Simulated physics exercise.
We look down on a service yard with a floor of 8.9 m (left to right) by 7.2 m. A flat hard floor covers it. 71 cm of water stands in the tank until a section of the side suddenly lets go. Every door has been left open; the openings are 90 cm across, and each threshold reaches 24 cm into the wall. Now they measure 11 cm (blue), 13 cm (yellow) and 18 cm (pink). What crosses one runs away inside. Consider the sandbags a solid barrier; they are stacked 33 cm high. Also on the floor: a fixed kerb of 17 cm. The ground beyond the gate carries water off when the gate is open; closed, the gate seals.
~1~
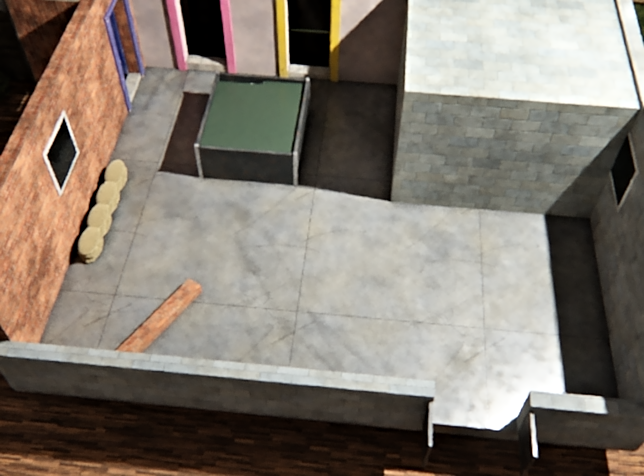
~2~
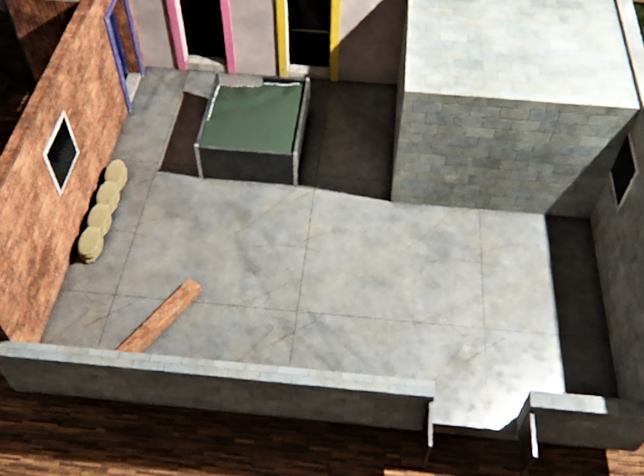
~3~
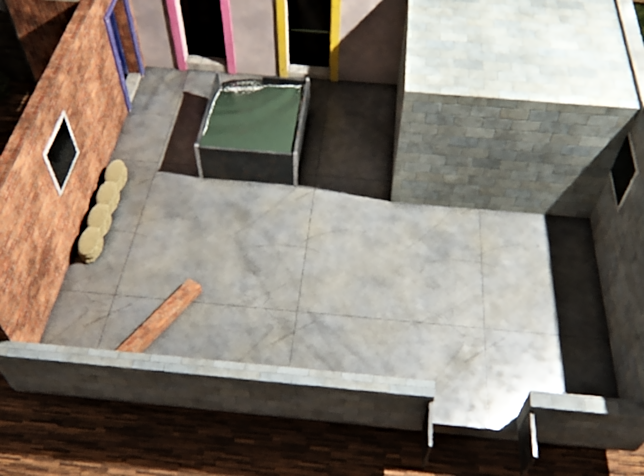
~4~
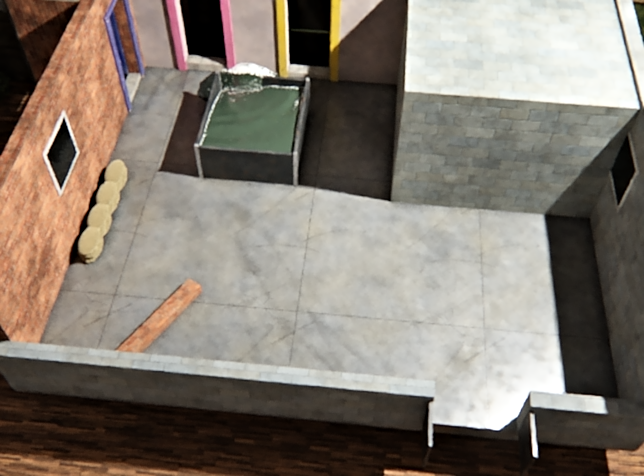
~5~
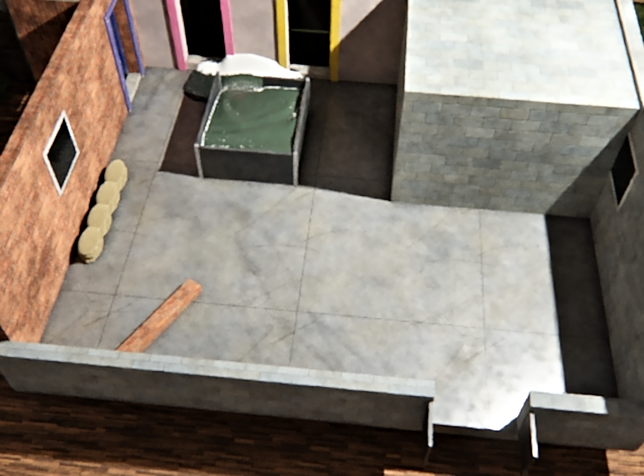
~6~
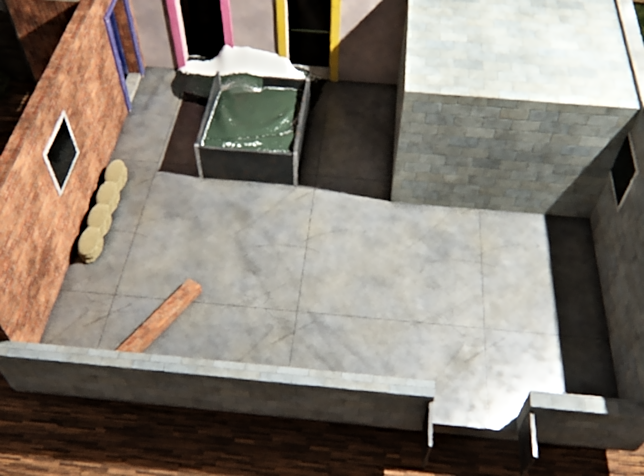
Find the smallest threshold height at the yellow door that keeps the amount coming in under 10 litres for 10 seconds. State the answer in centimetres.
The smallest height is about 12 cm.
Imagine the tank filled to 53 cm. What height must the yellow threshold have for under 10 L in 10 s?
Then roughly 8.0 cm.
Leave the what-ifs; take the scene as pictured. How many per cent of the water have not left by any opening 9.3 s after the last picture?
Roughly 86 per cent of the water.
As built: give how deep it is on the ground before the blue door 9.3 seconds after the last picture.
It comes to about 7.5 centimetres deep.
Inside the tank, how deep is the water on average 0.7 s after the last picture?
It averages roughly 48 centimetres.
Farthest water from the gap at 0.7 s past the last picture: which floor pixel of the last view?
Close to pixel (392, 89).
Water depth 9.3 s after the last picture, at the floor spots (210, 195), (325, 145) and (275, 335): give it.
Depth: About 3, 3, 6 cm.
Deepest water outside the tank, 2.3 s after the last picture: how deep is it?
About 31 cm.
Then, 0.7 s after the last picture water covers 10 % of the floor, deepest (51 cm) near (246, 79); 14 cm at the yellow door, 3 litres in over its 13 cm threshold.
Then, 2.3 s after the last picture water covers 25 % of the floor, deepest (31 cm) near (246, 79); 11 cm at the yellow door, 8 litres in over its 13 cm threshold.
Then, 9.3 s after the last picture water covers 75 % of the floor, deepest (10 cm) near (237, 78); 4 cm at the yellow door, 8 litres in over its 13 cm threshold.
At the yellow door as built, the water peaked near 14 cm, 0.9 s after the last picture.
With a threshold of 10 cm, 17 litres would have come in within the 10 s; with 14 cm, 5 litres. So under 10 litres takes about 12 cm.
